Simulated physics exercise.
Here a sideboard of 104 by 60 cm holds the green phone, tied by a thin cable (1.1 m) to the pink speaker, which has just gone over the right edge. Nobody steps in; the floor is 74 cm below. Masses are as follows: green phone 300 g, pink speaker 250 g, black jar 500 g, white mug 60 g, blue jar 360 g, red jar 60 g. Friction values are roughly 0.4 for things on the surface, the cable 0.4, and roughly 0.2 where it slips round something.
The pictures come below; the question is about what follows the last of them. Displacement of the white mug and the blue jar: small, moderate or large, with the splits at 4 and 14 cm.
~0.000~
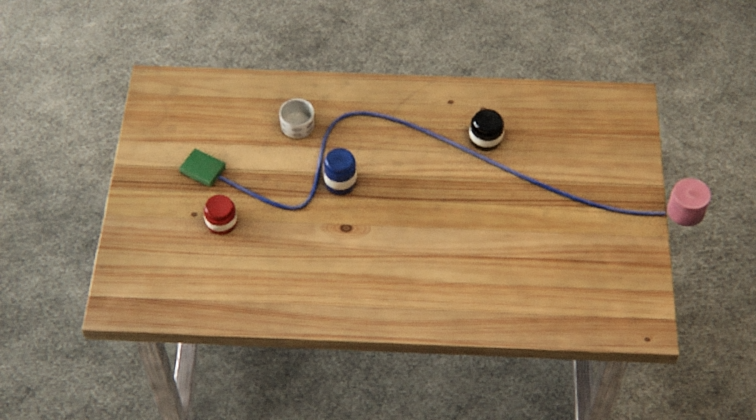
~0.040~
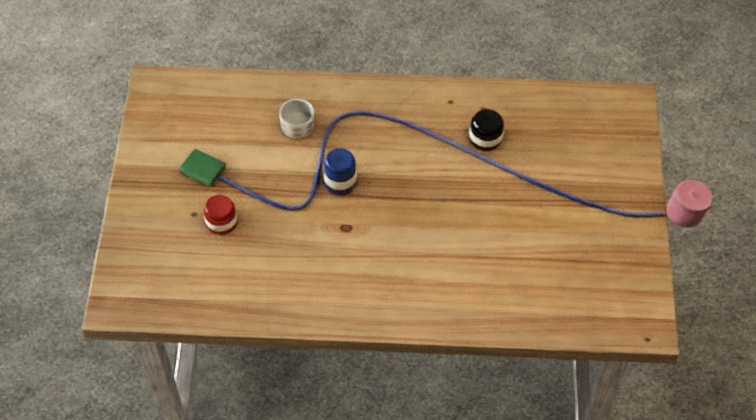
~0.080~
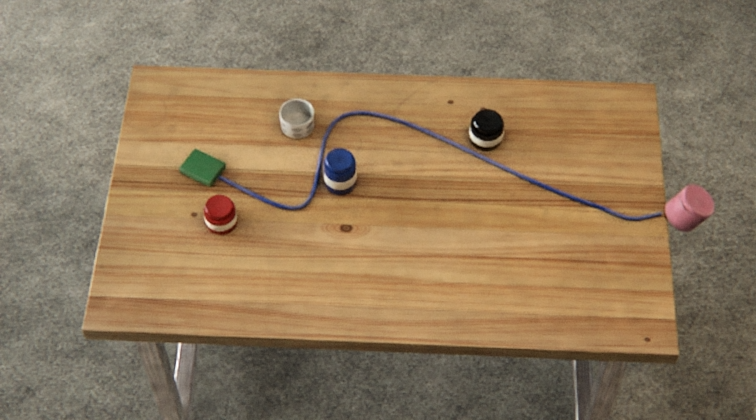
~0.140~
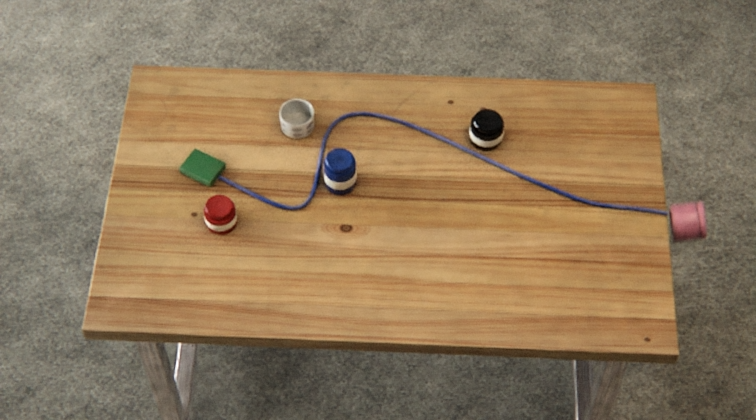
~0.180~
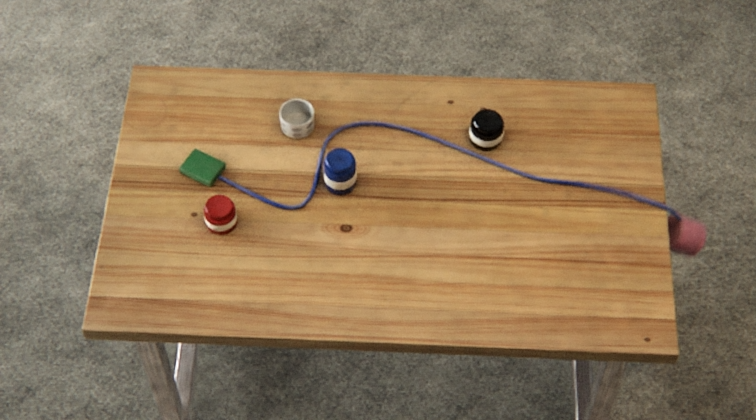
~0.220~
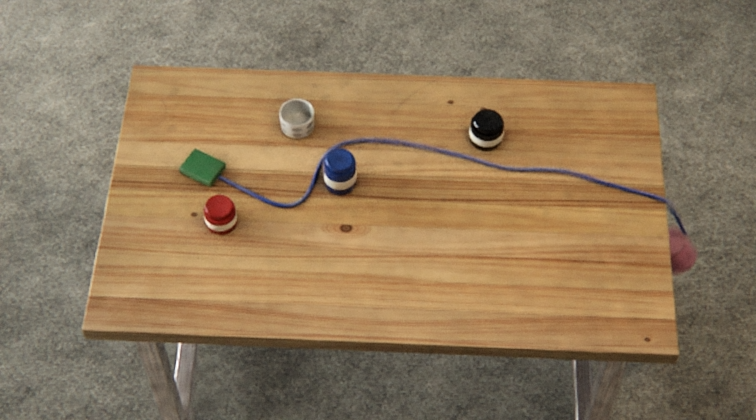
White mug: Small, blue jar: Small.
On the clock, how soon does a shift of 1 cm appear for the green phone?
Estimate for the green phone: Near 0.34 seconds.
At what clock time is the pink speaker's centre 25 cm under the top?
That comes at 0.30 seconds.
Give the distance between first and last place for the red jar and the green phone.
The red jar ends up around 0 cm from its start and the green phone around 20 cm.
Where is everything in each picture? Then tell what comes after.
Shows, white mug (297, 112); blue jar (340, 159); cable runs through (613, 209) (509, 170) (405, 123) (270, 202), in the first picture.
Shows, pink speaker (693, 195); cable runs through (612, 210) (405, 123) (270, 202), in the second picture.
Shows, pink speaker (690, 208); cable runs through (611, 212) (405, 123) (270, 202), in the third picture.
Shows, pink speaker (688, 222); cable runs through (615, 207) (406, 124) (270, 202), in the fourth picture.
Shows, pink speaker (683, 235); cable runs through (637, 198) (420, 133) (270, 202), in the fifth picture.
Shows, white mug (297, 112); blue jar (340, 159); cable runs through (668, 203) (561, 171) (444, 152) (270, 202), in the sixth picture.
By 0.5 s, the cable's tail end at (264, 153); pink speaker over the edge, green phone 9 cm off its start.
By 0.7 s, the cable's tail end at (294, 164); pink speaker over the edge, green phone 13 cm off its start.
By 1.0 s, the cable's tail end at (311, 167); green phone 17 cm off its start at (291, 162), pink speaker over the edge.
By 1.2 s, the cable's tail end at (322, 167); green phone 19 cm off its start, pink speaker over the edge.
By 2.4 s, the cable's tail end at (331, 167); blue jar 0 cm off its start at (341, 159), white mug 0 cm off its start at (297, 112), green phone 20 cm off its start at (310, 162), pink speaker over the edge.
